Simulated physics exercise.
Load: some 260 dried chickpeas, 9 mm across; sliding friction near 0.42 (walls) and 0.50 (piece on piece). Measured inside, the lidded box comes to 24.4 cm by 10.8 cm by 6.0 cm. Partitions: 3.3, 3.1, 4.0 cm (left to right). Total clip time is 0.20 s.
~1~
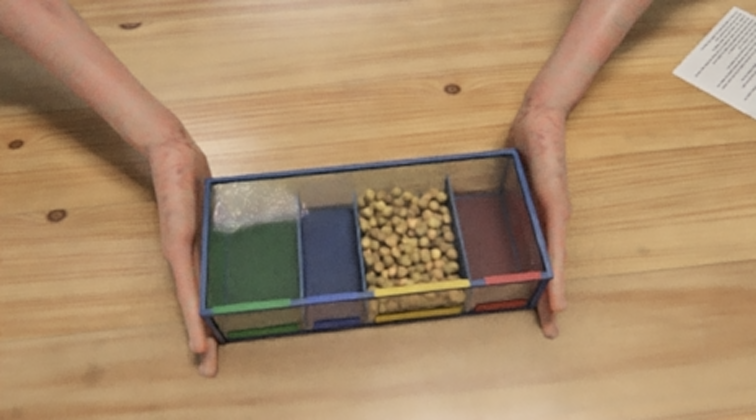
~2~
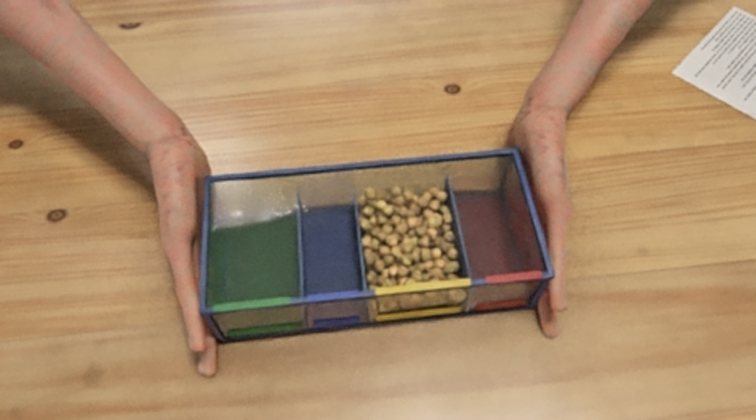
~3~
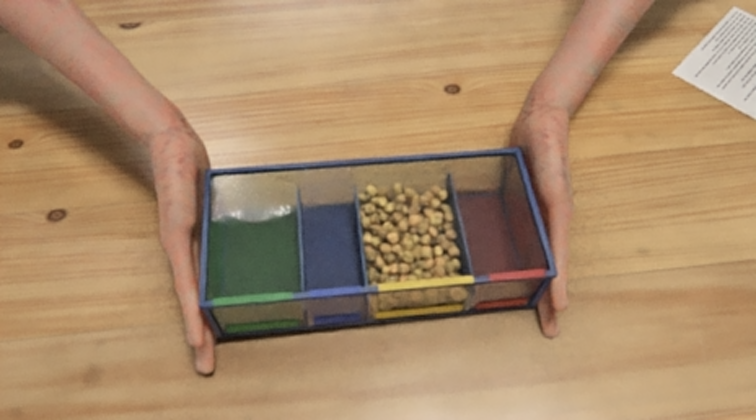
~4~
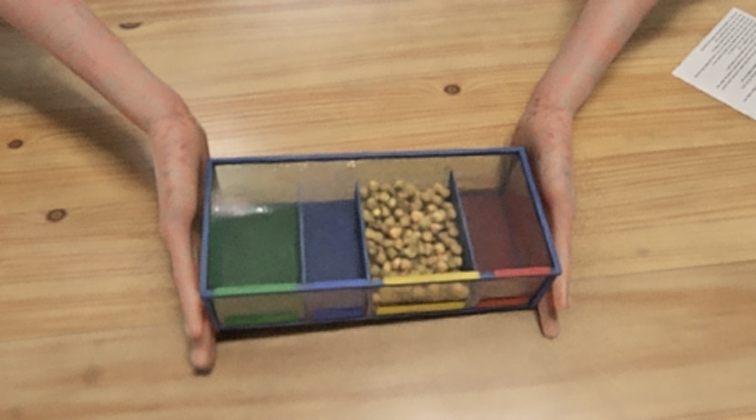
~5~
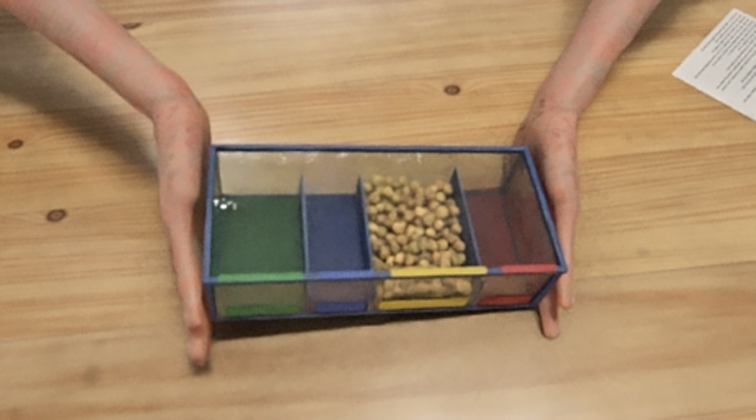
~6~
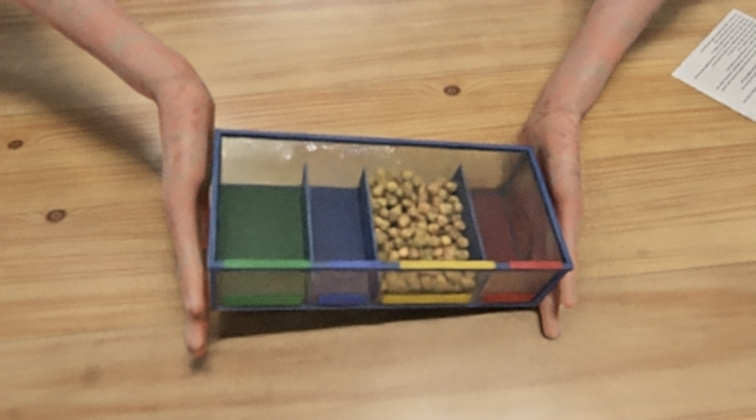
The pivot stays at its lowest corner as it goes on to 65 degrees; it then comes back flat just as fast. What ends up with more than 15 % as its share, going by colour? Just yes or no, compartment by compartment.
Red gets a no, blue gets a no, green gets a no, yellow gets a yes.
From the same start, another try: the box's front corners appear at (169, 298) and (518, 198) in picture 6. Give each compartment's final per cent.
Red 0 %, blue 10 %, green 25 %, yellow 65 %.
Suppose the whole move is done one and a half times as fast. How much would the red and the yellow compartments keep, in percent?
Expect red at 15 percent and yellow at 85 percent.
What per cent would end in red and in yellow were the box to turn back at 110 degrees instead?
With that change you'd see red at 30 % and yellow at 70 %.
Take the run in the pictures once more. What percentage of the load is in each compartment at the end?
The red one ends with 5, blue with 0, green with 0 and yellow with 95 per cent.
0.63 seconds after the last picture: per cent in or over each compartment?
You'd find red at 0, blue at 0, green at 0 and yellow at 100 per cent.
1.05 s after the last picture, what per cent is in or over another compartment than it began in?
About 5 per cent.
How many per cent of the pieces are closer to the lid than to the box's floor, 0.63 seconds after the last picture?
Share: Approx. 20 %.
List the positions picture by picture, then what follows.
In the first frame, box tilt 0 degrees, front corners at (206, 311) and (547, 274); yellow 100 %.
In the second frame, box tilt 1 degrees, front corners at (206, 309) and (548, 273).
In the third frame, box tilt 2 degrees, front corners at (206, 303) and (550, 272).
In the fourth frame, box tilt 6 degrees, front corners at (206, 292) and (555, 270), lowest corner right back.
In the fifth frame, box tilt 9 degrees, front corners at (209, 279) and (561, 267), lowest corner right back.
In the sixth frame, box tilt 13 degrees, front corners at (215, 264) and (566, 265), lowest corner right back; yellow 100 %.
Then, 0.63 s after the last picture, tilt 65 degrees; yellow 100 %.
Then, 1.05 s after the last picture, tilt 28 degrees; red 5 %, yellow 95 %.
Then, 1.55 s after the last picture, tilt 0 degrees; red 5 %, yellow 95 %.
In the end, red 5 %, blue 0 %, green 0 %, yellow 95 %.
